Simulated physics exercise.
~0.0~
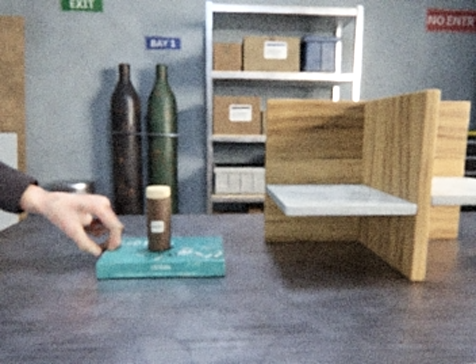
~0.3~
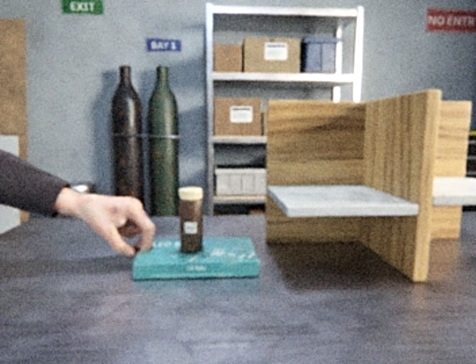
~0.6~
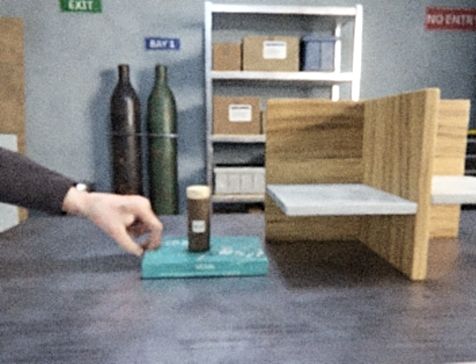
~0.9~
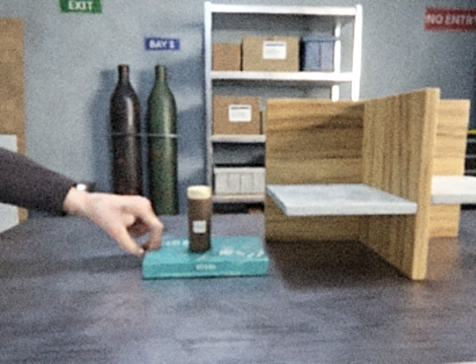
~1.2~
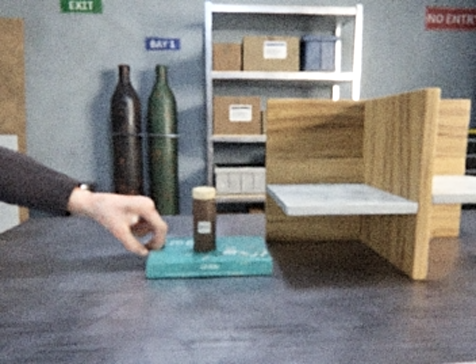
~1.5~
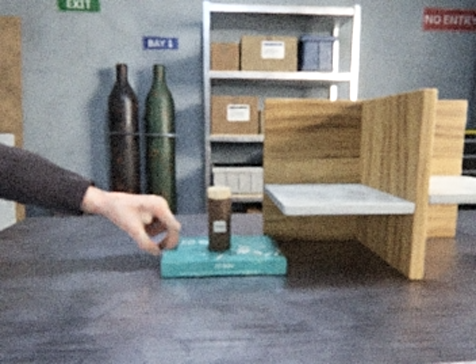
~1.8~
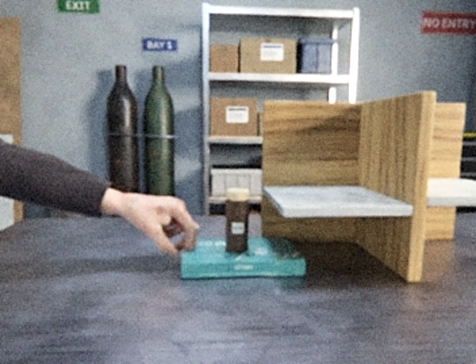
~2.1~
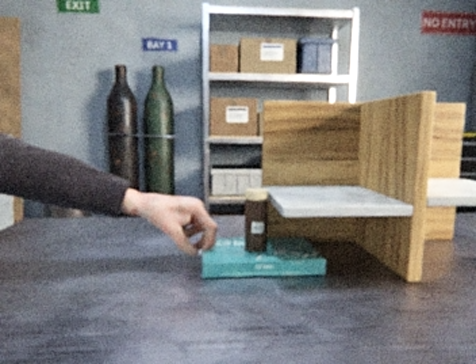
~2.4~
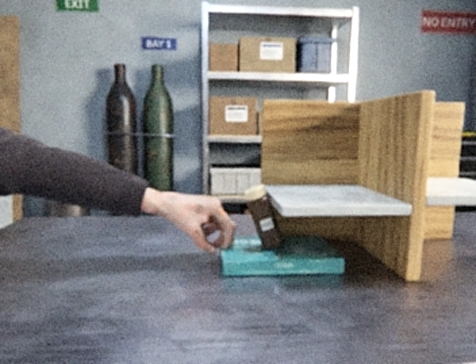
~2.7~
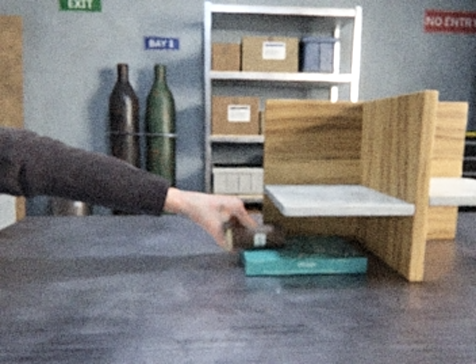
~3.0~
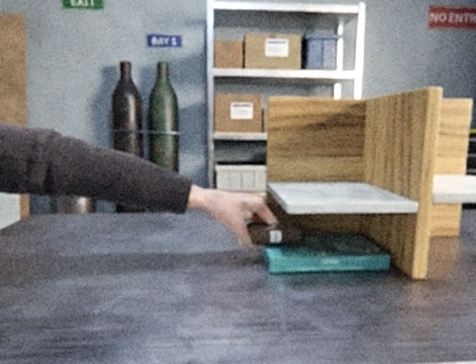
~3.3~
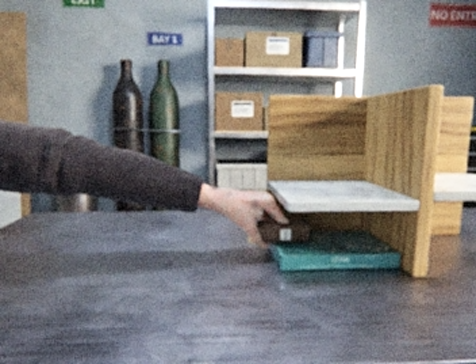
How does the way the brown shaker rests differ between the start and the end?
At the start the brown shaker stands upright on the turquoise box, but by the end it is lying on its side.
